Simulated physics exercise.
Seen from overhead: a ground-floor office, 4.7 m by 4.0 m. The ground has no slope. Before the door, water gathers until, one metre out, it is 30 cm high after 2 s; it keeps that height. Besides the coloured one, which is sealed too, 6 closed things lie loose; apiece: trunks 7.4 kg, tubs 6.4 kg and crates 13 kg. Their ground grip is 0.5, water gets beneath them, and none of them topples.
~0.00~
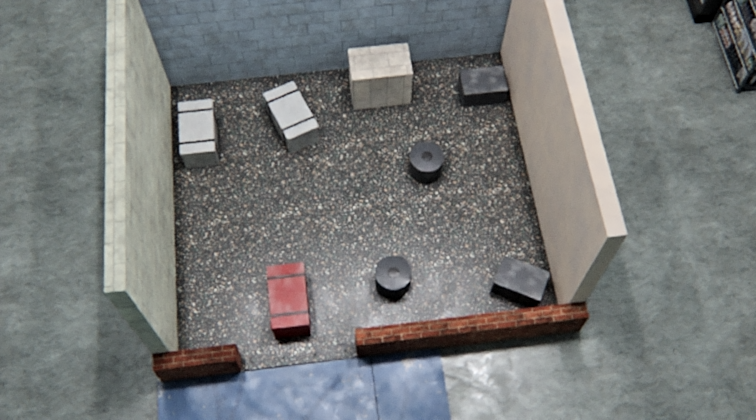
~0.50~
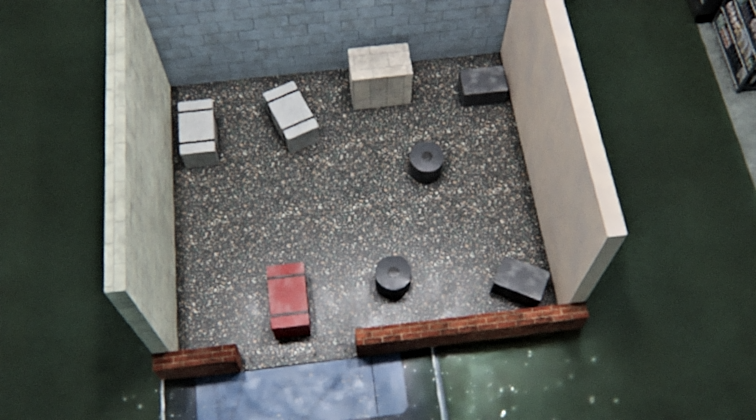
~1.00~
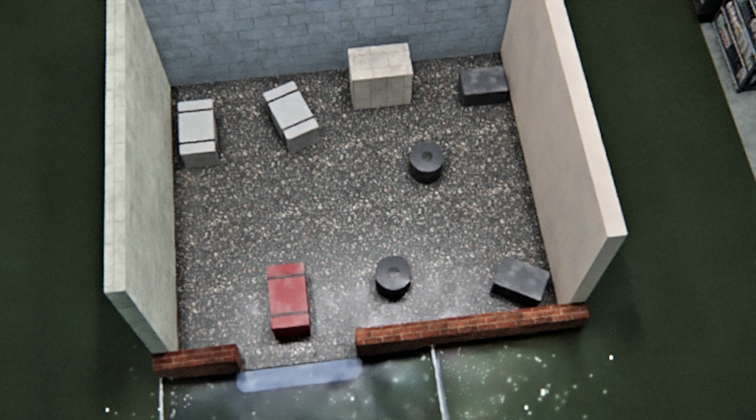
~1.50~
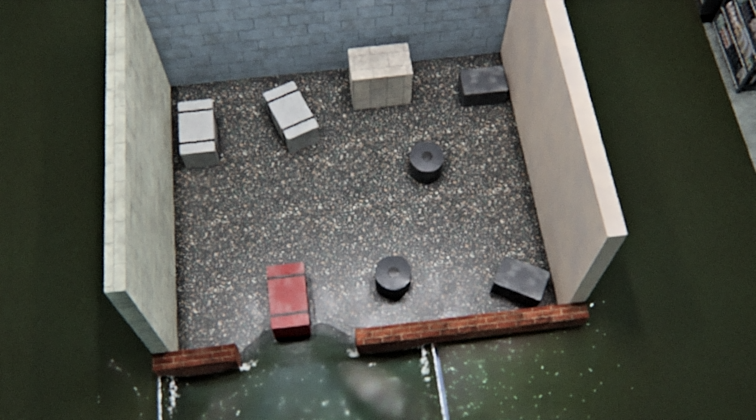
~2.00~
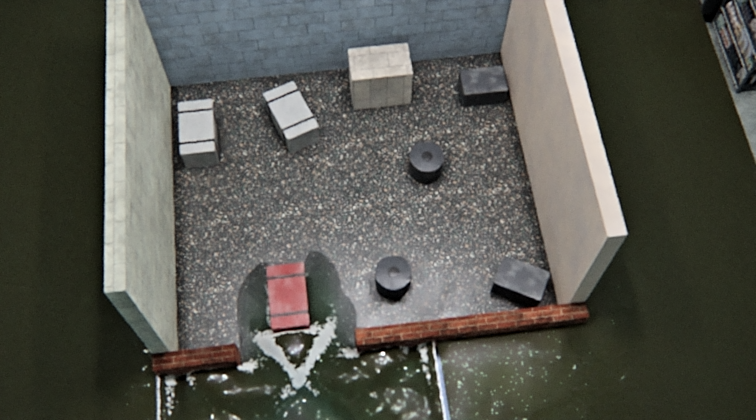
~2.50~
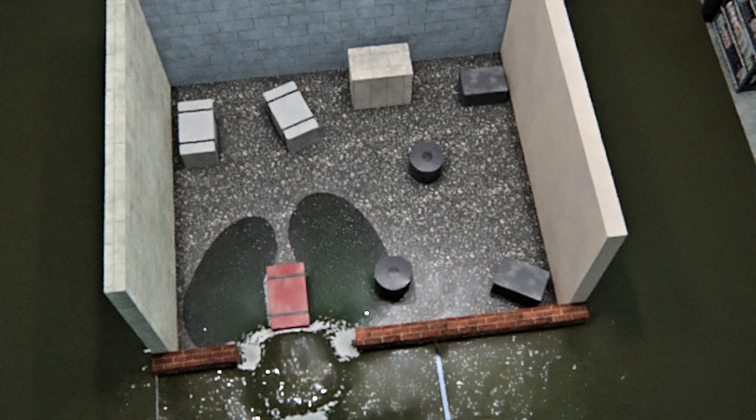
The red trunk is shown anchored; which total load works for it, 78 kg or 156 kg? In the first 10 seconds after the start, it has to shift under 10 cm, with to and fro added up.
It needs the heavy one.
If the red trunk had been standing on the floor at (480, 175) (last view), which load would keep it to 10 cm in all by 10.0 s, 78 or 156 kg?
Short answer: Any load.
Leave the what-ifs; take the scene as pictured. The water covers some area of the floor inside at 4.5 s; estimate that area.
Roughly 17 m2.
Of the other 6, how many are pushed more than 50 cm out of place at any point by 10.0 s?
6.
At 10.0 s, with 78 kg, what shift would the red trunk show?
40 cm.
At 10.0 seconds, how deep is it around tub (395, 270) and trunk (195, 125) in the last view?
Roughly 9 and 15 cm.
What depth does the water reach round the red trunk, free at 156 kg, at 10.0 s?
Depth: Approx. 12 cm.
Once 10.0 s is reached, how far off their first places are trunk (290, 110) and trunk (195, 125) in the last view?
They've ended up 140 cm and 150 cm away, in that order.
After 3.5 s the red trunk would be 37 cm from its start with 78 kg and 0 cm from its start with 156 kg; 10 cm of water round it then.
After 4.5 s the red trunk would be 37 cm from its start with 78 kg and 0 cm from its start with 156 kg; 10 cm of water round it then.
After 7.0 s the red trunk would be 37 cm from its start with 78 kg and 0 cm from its start with 156 kg; 10 cm of water round it then.
After 10.0 s the red trunk would be 37 cm from its start with 78 kg and 0 cm from its start with 156 kg; 12 cm of water round it then.
